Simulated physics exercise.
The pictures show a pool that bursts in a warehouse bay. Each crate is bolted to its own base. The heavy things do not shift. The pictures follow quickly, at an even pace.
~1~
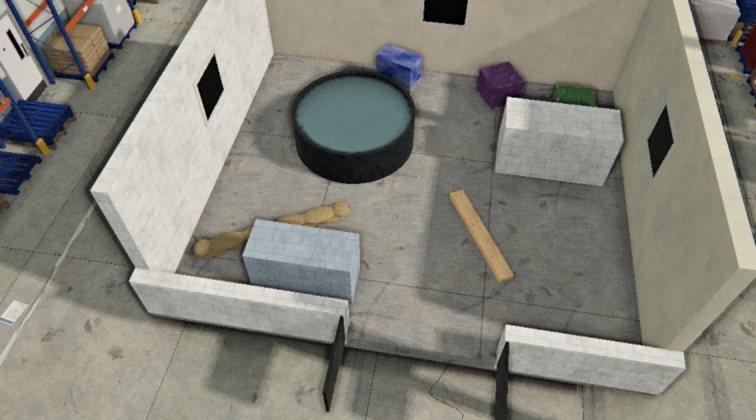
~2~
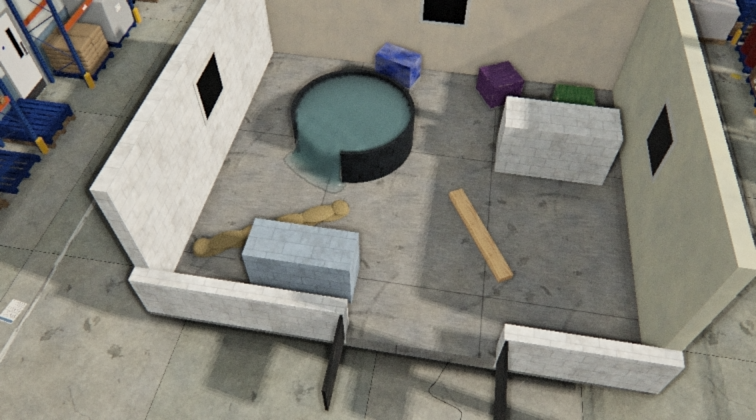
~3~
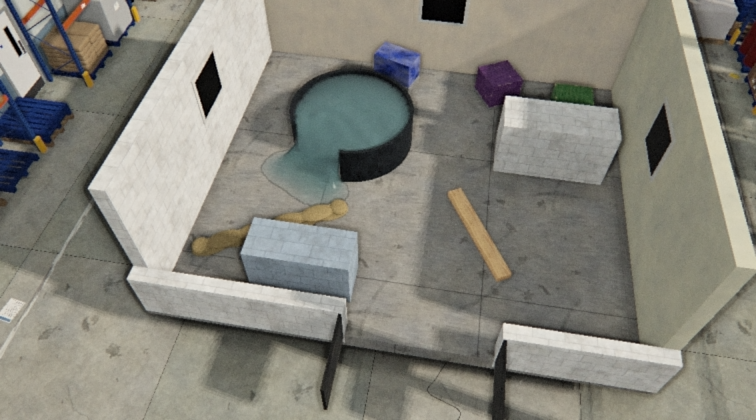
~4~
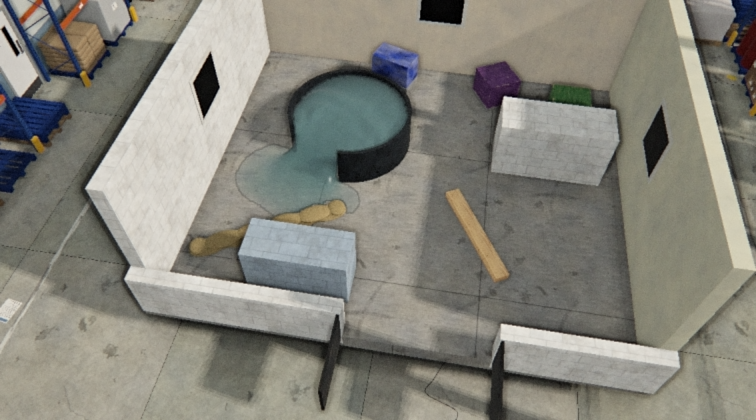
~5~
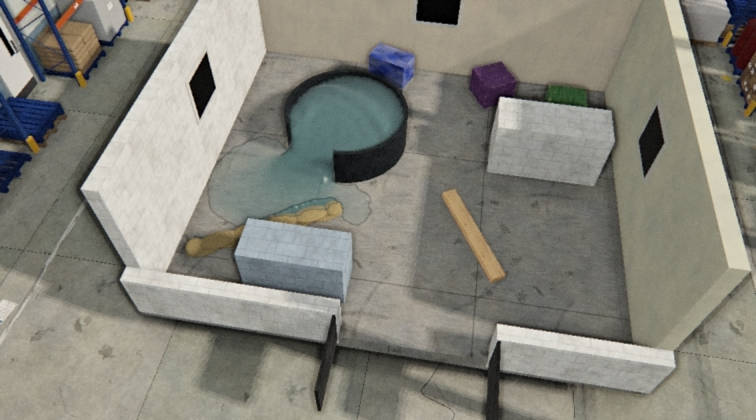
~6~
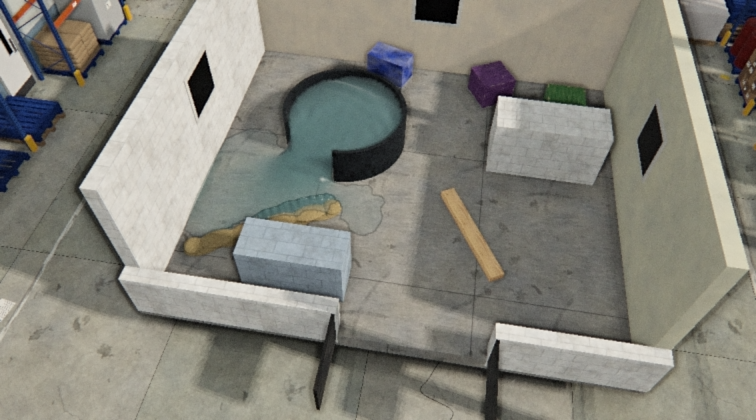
In a warehouse bay, water pours from a round tank's gap and spreads left across the floor.
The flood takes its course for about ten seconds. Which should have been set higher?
One by one: The blue crate keeps dry; the purple crate is soaked; the green crate keeps dry.
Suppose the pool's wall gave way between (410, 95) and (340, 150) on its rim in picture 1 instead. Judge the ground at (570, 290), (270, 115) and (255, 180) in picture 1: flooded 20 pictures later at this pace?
In turn: Covered, no water, no water.
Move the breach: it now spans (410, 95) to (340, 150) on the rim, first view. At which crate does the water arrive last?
I say the one in blue.
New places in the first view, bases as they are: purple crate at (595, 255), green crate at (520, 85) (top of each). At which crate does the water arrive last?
That is the green one.
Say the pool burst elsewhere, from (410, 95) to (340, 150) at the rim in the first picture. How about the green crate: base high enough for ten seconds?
In short: The green one is soaked.
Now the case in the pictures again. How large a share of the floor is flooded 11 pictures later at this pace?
About 25 per cent.
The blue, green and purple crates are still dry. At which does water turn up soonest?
First comes the blue crate.
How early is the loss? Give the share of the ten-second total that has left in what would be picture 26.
Near 10 in a hundred.
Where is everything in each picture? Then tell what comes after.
Still water in the round tank at (354, 113), in the first picture.
Water pours out at (315, 160) and has run to (290, 156), in the second picture.
Water pours out at (314, 162) and has run to (331, 206), in the third picture.
The front is at (241, 173), out from the gap at (312, 163), in the fourth picture.
Water pours out at (308, 163) and has run to (215, 204), in the fifth picture.
Water pours out at (307, 162) and has run to (187, 225), in the sixth picture.
A moment on, water covers 20 % of the floor; the blue crate not reached, the purple crate not reached, the green crate not reached.
Next, water covers 25 % of the floor; the blue crate not reached, the purple crate not reached, the green crate not reached.
Then, water covers 45 % of the floor; the blue crate not reached, the purple crate not reached, the green crate not reached.
Later, water covers 65 % of the floor; the blue crate water round its plinth, the purple crate water round its plinth, the green crate not reached.
In the end, water covers 95 % of the floor; the blue crate stayed above the water, the purple crate was topped, the green crate stayed above the water.
